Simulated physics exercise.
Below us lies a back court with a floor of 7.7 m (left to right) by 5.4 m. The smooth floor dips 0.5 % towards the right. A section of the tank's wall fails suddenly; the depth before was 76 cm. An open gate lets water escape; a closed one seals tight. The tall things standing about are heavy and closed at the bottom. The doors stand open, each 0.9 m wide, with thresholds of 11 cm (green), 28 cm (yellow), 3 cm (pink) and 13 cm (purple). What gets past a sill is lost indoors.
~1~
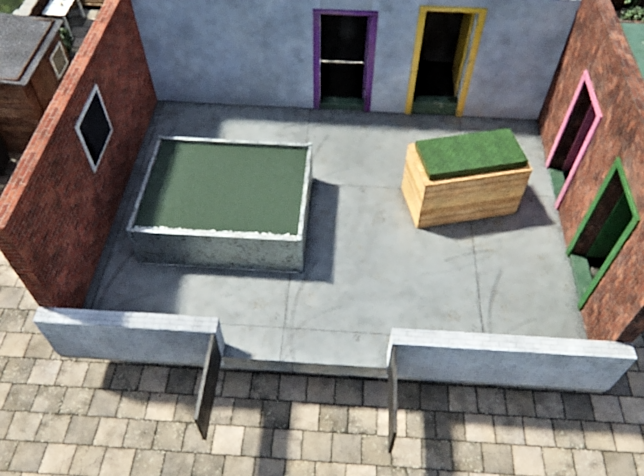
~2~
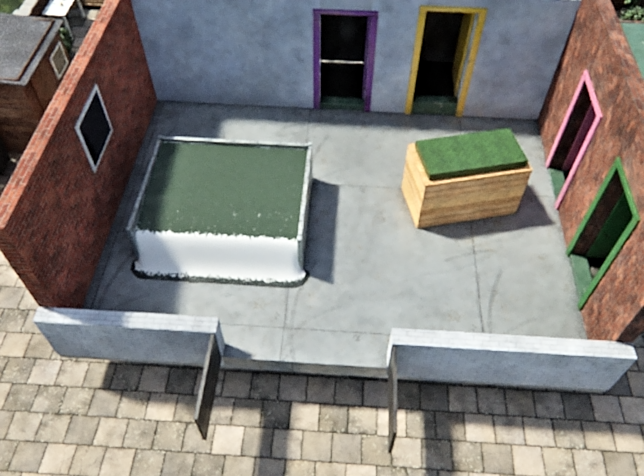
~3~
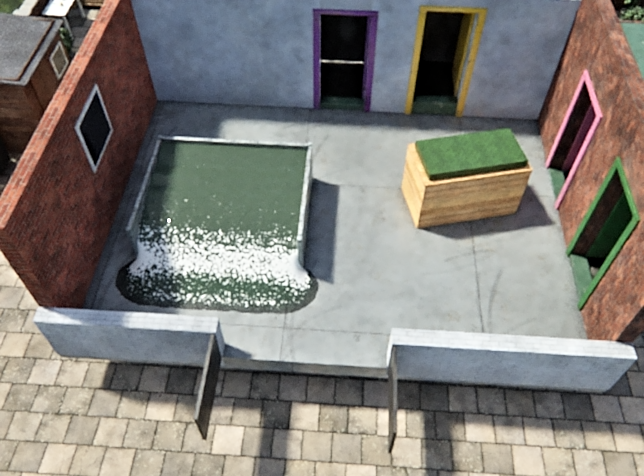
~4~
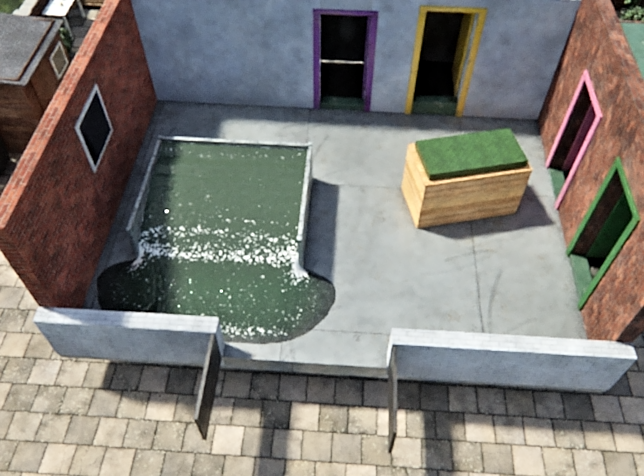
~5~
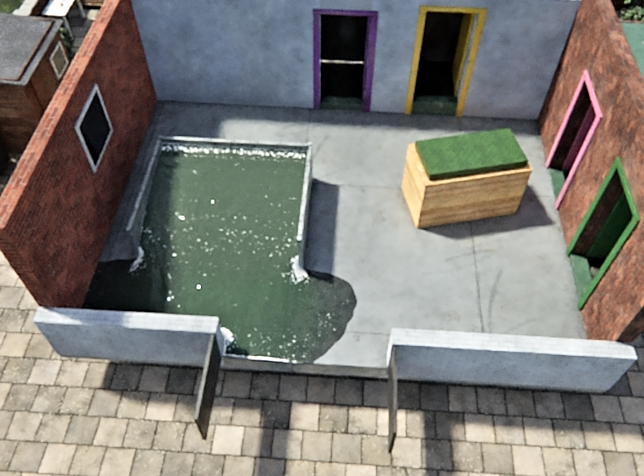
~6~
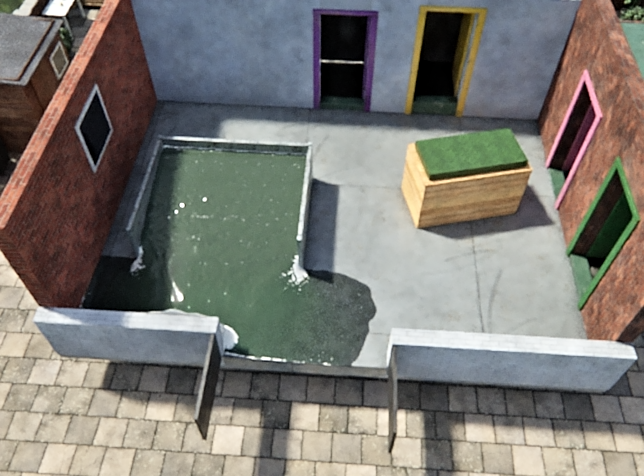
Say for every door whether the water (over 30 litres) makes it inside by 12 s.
The water let in: At the green door it stays under the limit; at the yellow door it keeps below the limit; at the pink door it passes the limit; at the purple door it stays under the limit.
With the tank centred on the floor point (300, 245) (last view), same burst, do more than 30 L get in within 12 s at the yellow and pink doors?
Then: Yellow under, pink not over.
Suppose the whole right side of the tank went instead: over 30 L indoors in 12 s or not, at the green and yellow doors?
Against that limit: Green over, yellow not over.
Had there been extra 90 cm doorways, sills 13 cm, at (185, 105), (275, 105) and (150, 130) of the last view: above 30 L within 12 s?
In turn: Over, below, below.
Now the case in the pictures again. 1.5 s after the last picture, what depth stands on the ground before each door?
Depths in cm: Green 0, yellow 0, pink 0, purple 0.
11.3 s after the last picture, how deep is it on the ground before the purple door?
Roughly 4.0 cm deep.
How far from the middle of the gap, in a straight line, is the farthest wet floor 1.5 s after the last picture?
About 4.6 m.
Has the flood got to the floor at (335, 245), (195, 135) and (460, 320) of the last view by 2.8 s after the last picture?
In turn: Still dry, under water, under water.
Then, 0.7 s after the last picture water covers 20 % of the floor and is deepest (64 cm) near (74, 332); green door not reached, yellow door not reached, pink door not reached, purple door not reached.
Then, 1.5 s after the last picture water covers 25 % of the floor and is deepest (48 cm) near (74, 332); green door not reached, yellow door not reached, pink door not reached, purple door not reached.
Then, 2.8 s after the last picture water covers 40 % of the floor and is deepest (43 cm) near (156, 105); green door not reached, yellow door not reached, pink door not reached, purple door not reached.
Then, 6.3 s after the last picture water covers 85 % of the floor and is deepest (16 cm) near (205, 341); green door 8 cm at the sill, 0 L in, yellow door 2 cm at the sill, 0 L in, pink door 3 cm at the sill, 0 L in, purple door 3 cm at the sill, 0 L in.
Then, 11.3 s after the last picture water covers 95 % of the floor and is deepest (8 cm) near (154, 111); green door 5 cm at the sill, 0 L in, yellow door 6 cm at the sill, 0 L in, pink door 7 cm at the sill, 58 L in, purple door 4 cm at the sill, 0 L in.
